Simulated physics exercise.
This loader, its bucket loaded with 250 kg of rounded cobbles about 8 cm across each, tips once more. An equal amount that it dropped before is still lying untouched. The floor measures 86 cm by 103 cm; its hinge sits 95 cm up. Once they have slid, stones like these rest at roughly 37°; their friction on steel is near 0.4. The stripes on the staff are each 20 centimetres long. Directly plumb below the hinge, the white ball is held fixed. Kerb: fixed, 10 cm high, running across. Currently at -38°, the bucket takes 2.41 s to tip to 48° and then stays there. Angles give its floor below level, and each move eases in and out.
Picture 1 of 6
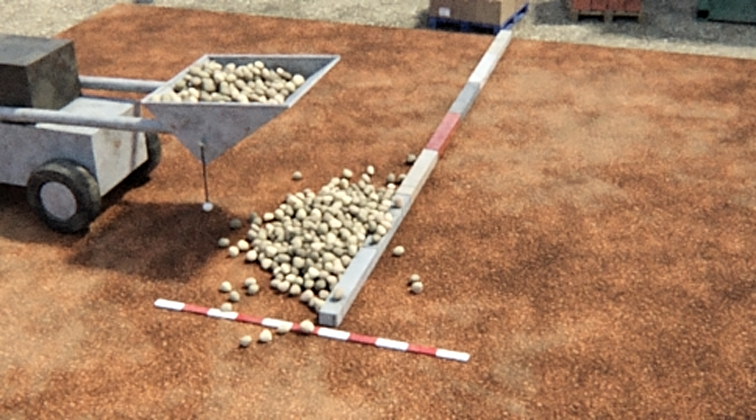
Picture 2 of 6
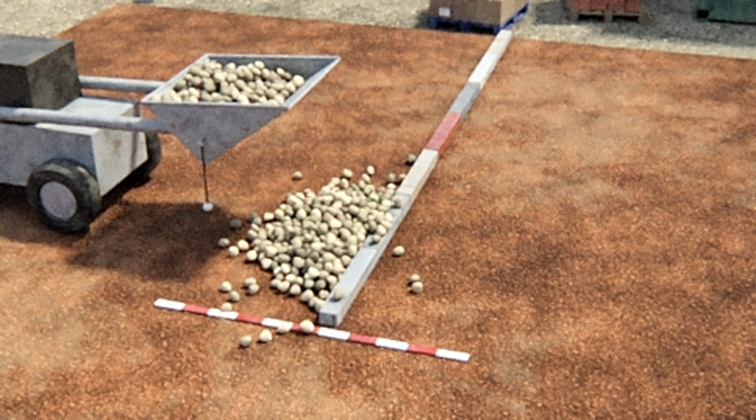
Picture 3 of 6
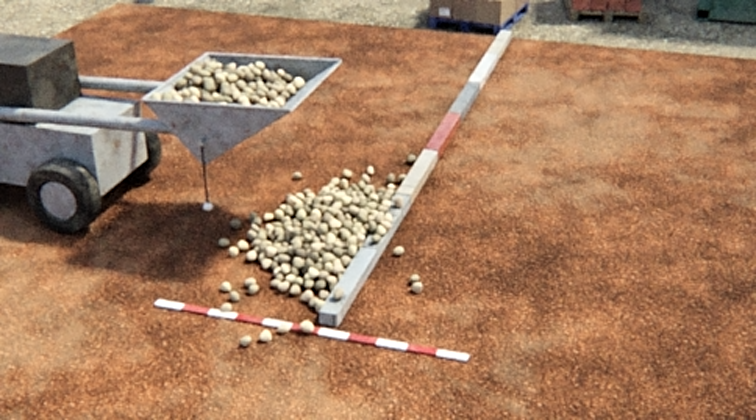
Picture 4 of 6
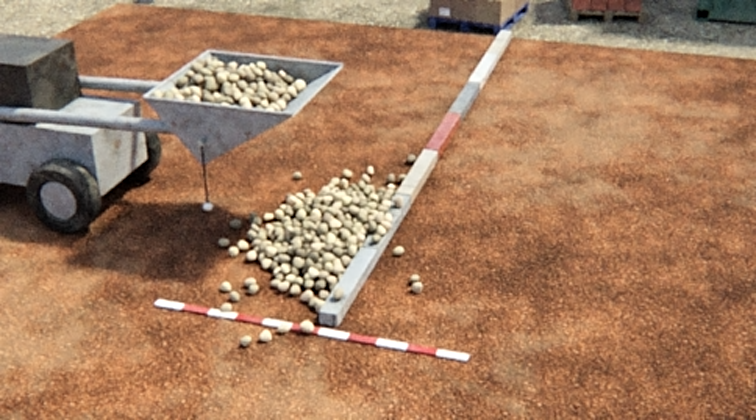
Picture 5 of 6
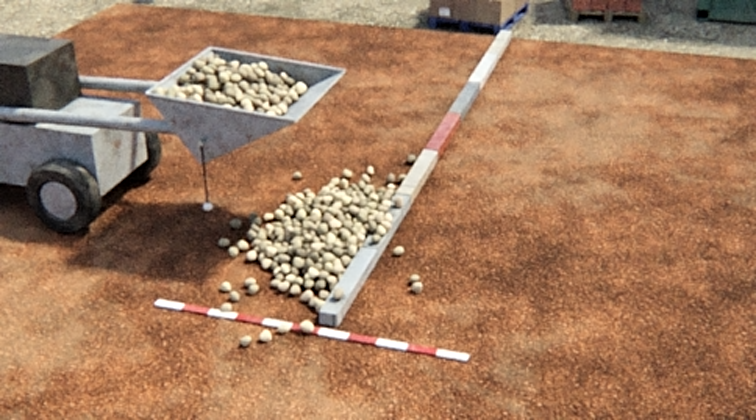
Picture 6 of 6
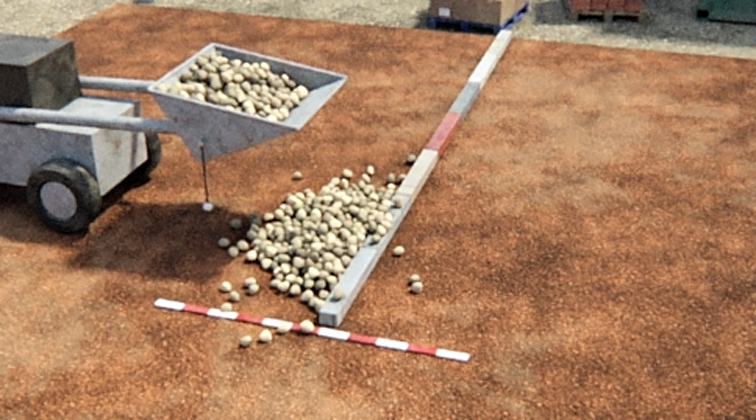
On a patch of reddish-brown ground, a loader's bucket full of rounded stones slowly tilted its front edge down a little, while the stones stayed inside and the pile against the kerb lay still.
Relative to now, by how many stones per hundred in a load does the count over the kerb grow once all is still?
It grows by roughly 6 per hundred.
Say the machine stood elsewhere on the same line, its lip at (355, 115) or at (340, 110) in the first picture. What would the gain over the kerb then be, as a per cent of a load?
Case one about 65 %, case two about 45 %.
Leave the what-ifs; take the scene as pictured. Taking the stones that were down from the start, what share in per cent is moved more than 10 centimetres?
5 %.
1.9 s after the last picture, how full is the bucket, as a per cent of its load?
It holds some 5 percent.
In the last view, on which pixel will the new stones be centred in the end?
Around (315, 220) in the last picture.
Then, 1.2 s after the last picture the floor is at 35°; in per cent of one load, 88 in the bucket, 111 on this side of the kerb, 1 over the kerb; the foremost stones are at (395, 241).
Then, 1.9 s after the last picture the floor is at 48°; in per cent of one load, 7 in the bucket, 188 on this side of the kerb, 5 over the kerb; the foremost stones are at (423, 253).
Then, 2.3 s after the last picture the floor is at 48°; in per cent of one load, 2 in the bucket, 192 on this side of the kerb, 6 over the kerb; the foremost stones are at (441, 248).
Then, 4.7 s after the last picture the floor is at 48°; in per cent of one load, 1 in the bucket, 192 on this side of the kerb, 7 over the kerb; the foremost stones are at (442, 249). Net gain over the kerb, 6.
